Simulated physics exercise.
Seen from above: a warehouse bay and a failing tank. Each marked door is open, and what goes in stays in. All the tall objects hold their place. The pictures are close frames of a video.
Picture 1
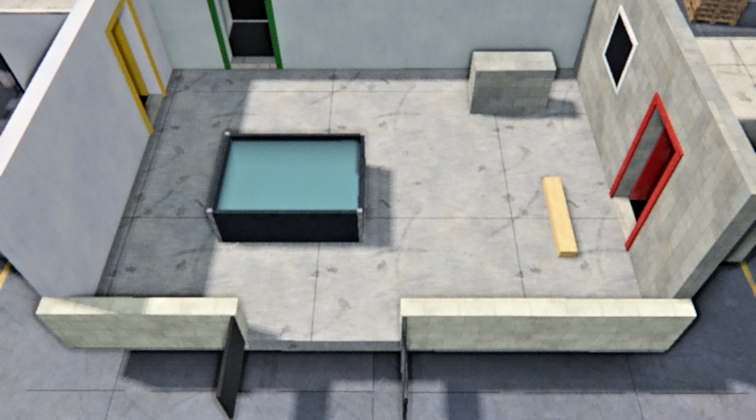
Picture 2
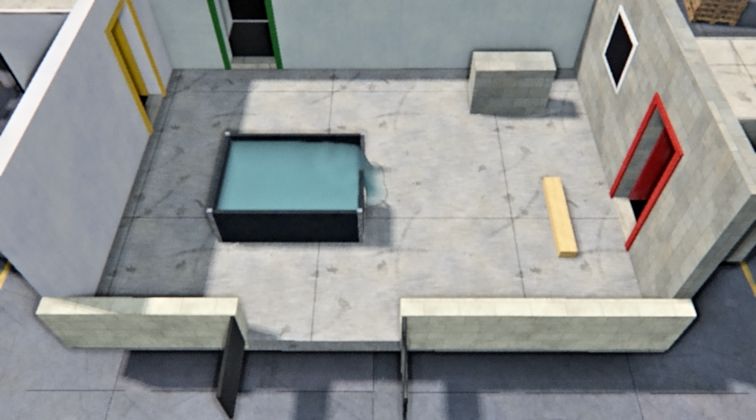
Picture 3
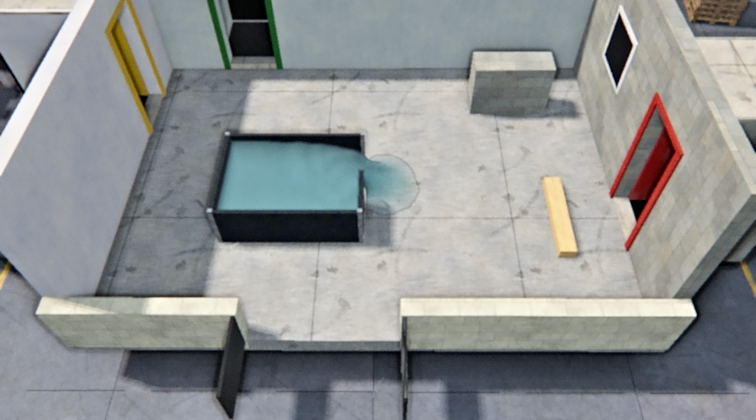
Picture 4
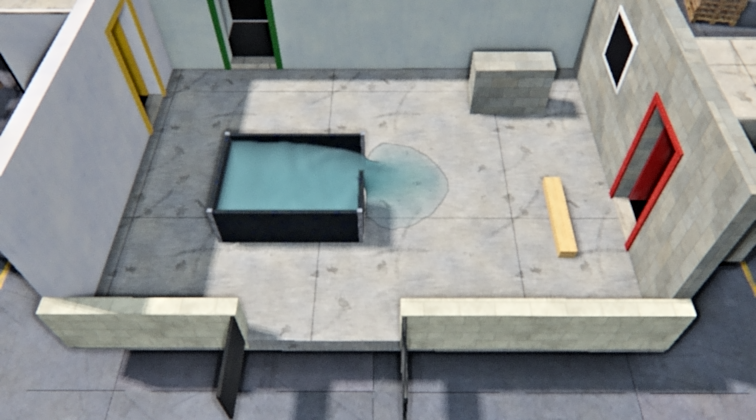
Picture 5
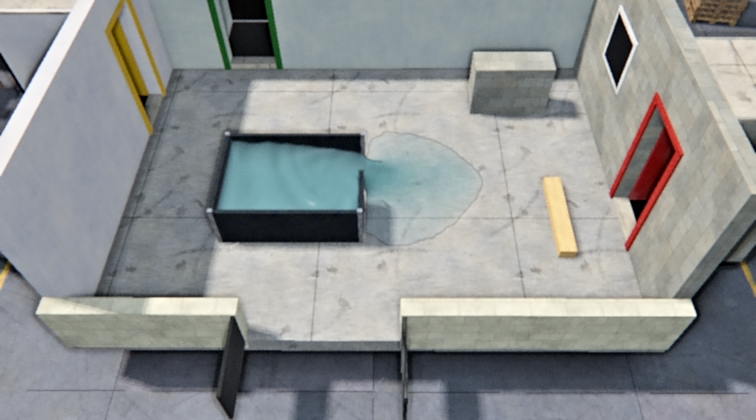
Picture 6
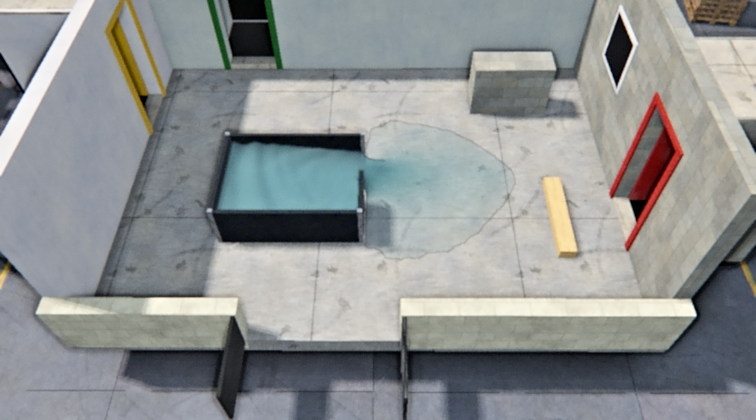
In this clip, seen from above, a dark-walled tank of blue-green water sits still in a walled concrete bay, then water pours through a gap in its right side and spreads rightward across the floor in a widening puddle.
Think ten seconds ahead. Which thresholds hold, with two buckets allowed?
In the end: The green door admits no more than that; the red door lets in a lot; the yellow door admits no more than that.
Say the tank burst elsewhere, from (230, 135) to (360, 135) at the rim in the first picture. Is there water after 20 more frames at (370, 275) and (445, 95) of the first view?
One after the other: Not flooded, under water.
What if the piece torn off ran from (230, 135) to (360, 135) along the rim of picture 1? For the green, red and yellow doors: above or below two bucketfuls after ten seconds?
Then: Green goes over, red is under, yellow passes that mark.
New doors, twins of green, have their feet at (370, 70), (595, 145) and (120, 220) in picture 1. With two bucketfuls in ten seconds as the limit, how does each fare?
One after the other: Keeps below it, floods, takes less.
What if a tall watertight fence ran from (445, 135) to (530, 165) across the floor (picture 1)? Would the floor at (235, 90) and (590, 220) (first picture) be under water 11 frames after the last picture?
One after the other: Clear, covered.
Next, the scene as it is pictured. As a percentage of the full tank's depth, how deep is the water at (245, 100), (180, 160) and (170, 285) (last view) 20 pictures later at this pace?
In turn 0, 0 and 0 in a hundred.
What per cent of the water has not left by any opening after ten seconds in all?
Roughly 96 per cent.
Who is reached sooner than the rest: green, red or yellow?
It is the one in red.
A moment on, water covers 25 % of the floor; the green door not reached, the red door not reached, the yellow door not reached.
Next, water covers 35 % of the floor; the green door not reached, the red door wet at the sill, nothing in, the yellow door not reached.
Then, water covers 40 % of the floor; the green door not reached, the red door wet at the sill, nothing in, the yellow door not reached.
Later, water covers 55 % of the floor; the green door not reached, the red door over two buckets in, the yellow door not reached.
In the end, water covers 90 % of the floor; the green door wet at the sill, nothing in, the red door over two buckets in, the yellow door wet at the sill, nothing in.
